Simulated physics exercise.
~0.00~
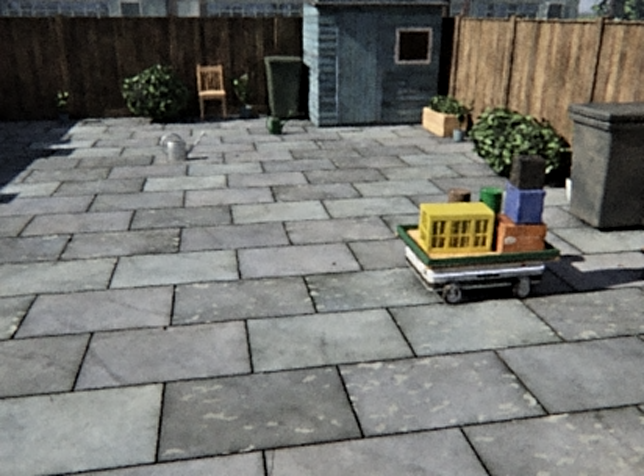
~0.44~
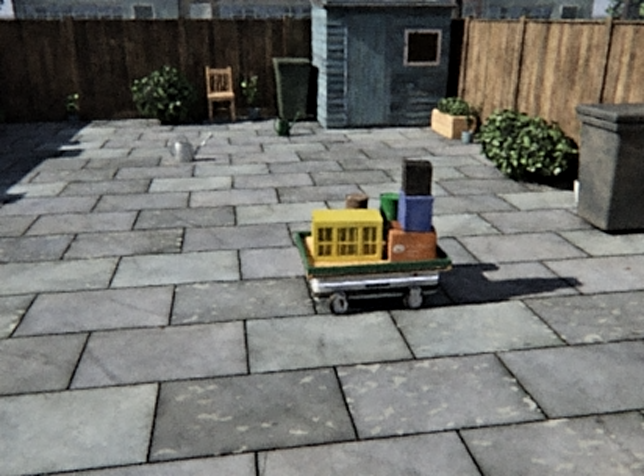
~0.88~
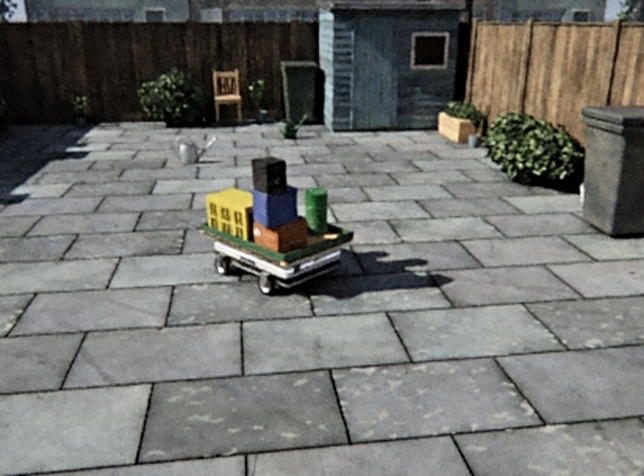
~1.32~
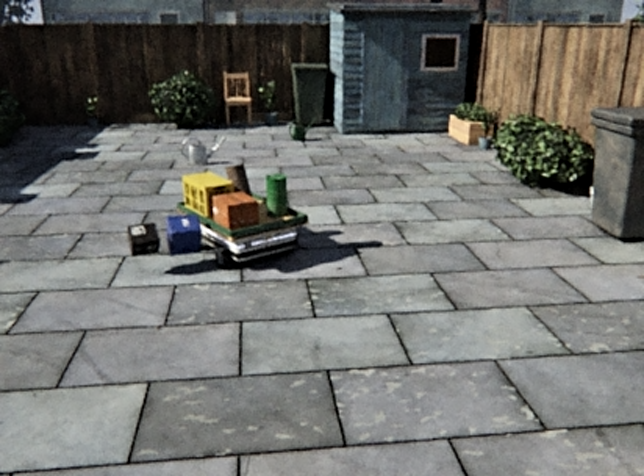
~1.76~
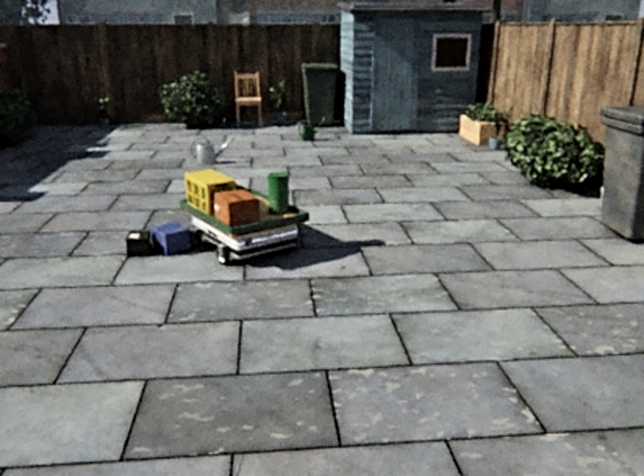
The clip opens on a paved yard with a wooden fence and a blue shed, where a low cart carries a yellow crate, an orange parcel, green and brown canisters, and a black box stacked on a blue tote. The cart rolls left across the slabs with its load upright. It then curves away toward the back of the yard, the stack still standing. As it turns further, the blue tote and black box come off its left side onto the paving. The cart finally stands still, the yellow crate, orange parcel and green canister still aboard, with the fallen pair lying beside it.
